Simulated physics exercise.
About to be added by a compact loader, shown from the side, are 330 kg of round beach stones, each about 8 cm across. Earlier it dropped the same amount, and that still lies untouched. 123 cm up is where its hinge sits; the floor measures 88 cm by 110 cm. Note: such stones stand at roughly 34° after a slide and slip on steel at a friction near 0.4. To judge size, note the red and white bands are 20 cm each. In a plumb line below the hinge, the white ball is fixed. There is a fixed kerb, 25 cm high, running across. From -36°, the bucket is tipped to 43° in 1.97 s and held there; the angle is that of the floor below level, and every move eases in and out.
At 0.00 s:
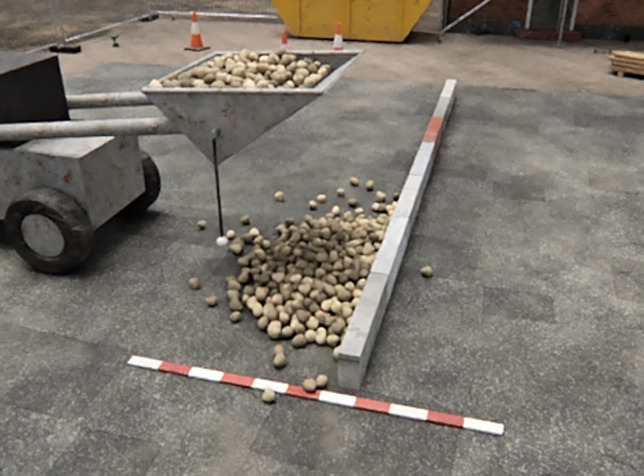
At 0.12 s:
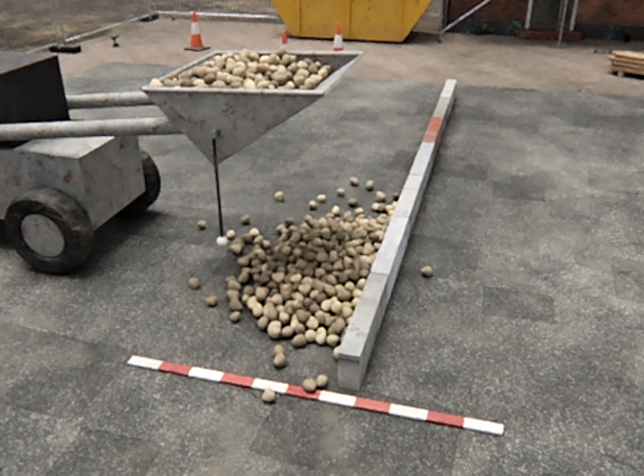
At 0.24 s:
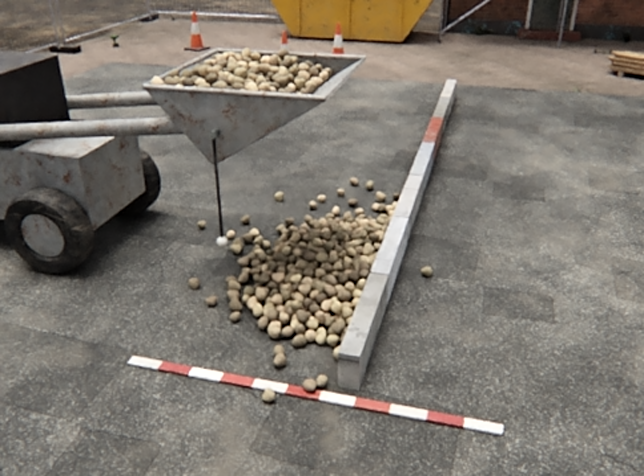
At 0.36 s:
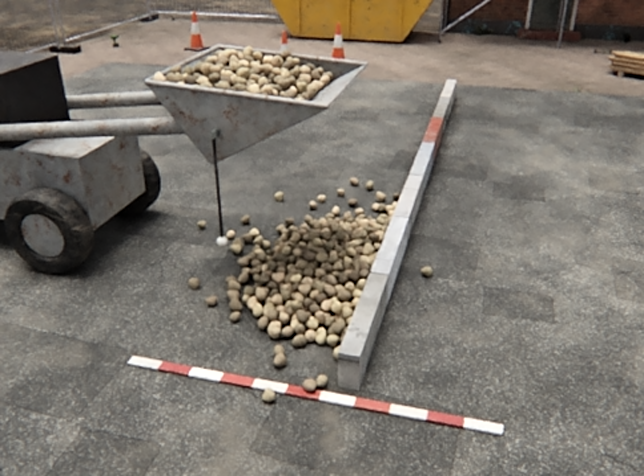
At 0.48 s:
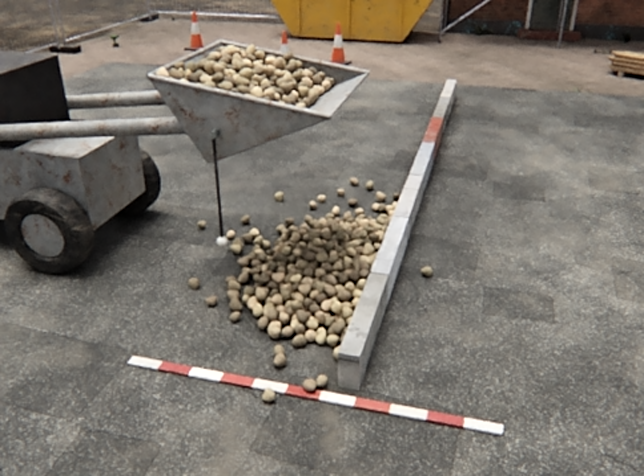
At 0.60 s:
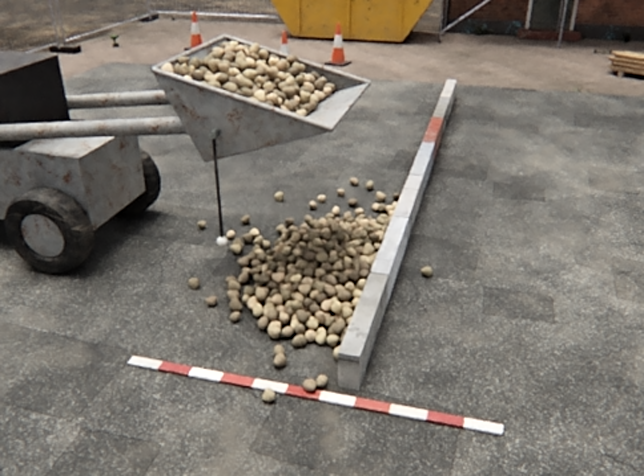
The clip shows a loader's raised metal bucket, heaped with round stones, gradually rotating so its right-hand lip lowers and its left side rises slightly, while a pile of similar stones lies still beside a long kerb.
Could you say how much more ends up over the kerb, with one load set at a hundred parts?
I'd put it at 16 parts in every hundred.
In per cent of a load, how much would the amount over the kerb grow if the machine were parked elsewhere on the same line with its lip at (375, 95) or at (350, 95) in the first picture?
70 % and 40 %.
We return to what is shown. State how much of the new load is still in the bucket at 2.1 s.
It holds some 10 percent.
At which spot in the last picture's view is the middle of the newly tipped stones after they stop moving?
Roughly at pixel (354, 253).
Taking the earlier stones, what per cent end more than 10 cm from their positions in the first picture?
Roughly 15 % of them.
After 1.5 s the floor is at 31°; in per cent of one load, 90 in the bucket, 109 on this side of the kerb; the foremost stones are at (377, 272).
After 2.1 s the floor is at 43°; in per cent of one load, 10 in the bucket, 181 on this side of the kerb, 9 over the kerb; the foremost stones are at (448, 263).
After 2.4 s the floor is at 43°; in per cent of one load, 0 in the bucket, 185 on this side of the kerb, 15 over the kerb; the foremost stones are at (502, 292).
After 5.0 s the floor is at 43°; in per cent of one load, 0 in the bucket, 184 on this side of the kerb, 16 over the kerb; the foremost stones are at (542, 312). Net gain over the kerb, 16.
